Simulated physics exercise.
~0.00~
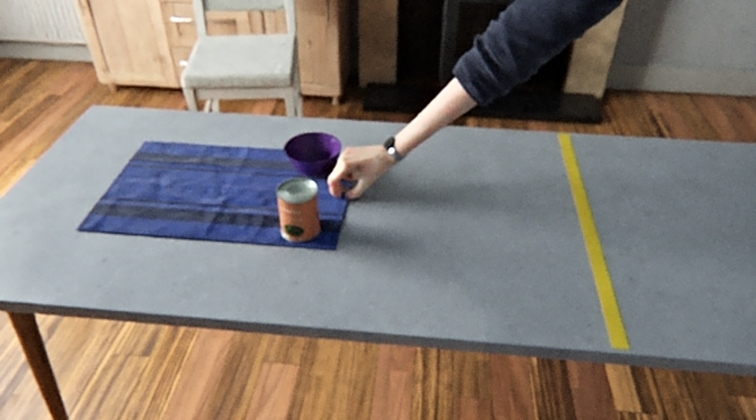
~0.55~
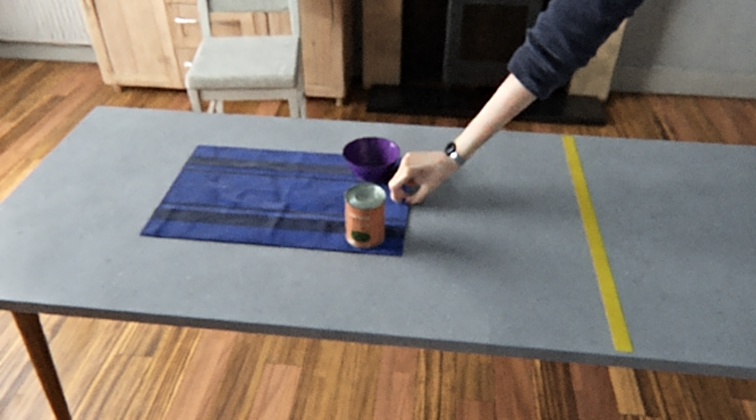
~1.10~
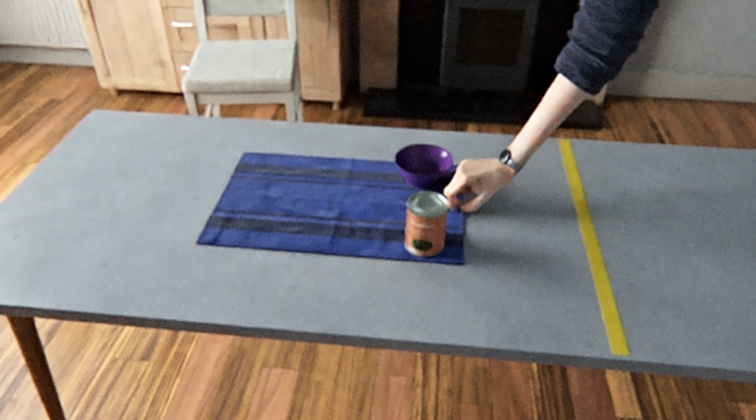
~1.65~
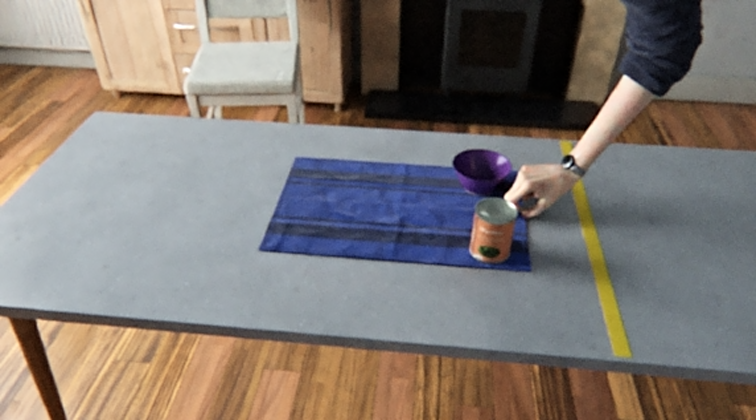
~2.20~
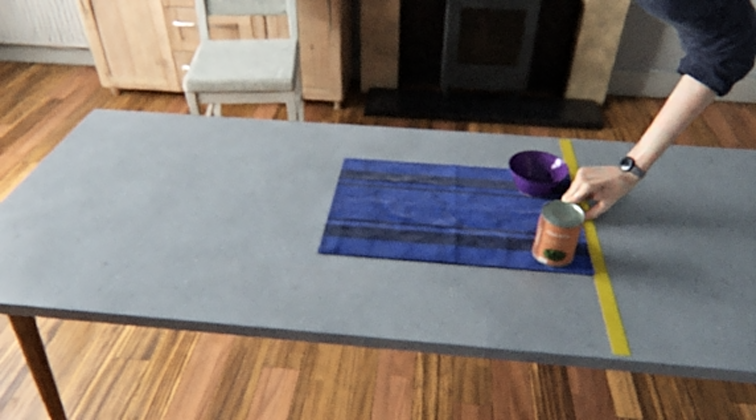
A hand pulls a blue cloth carrying a tin and purple bowl right to yellow tape.
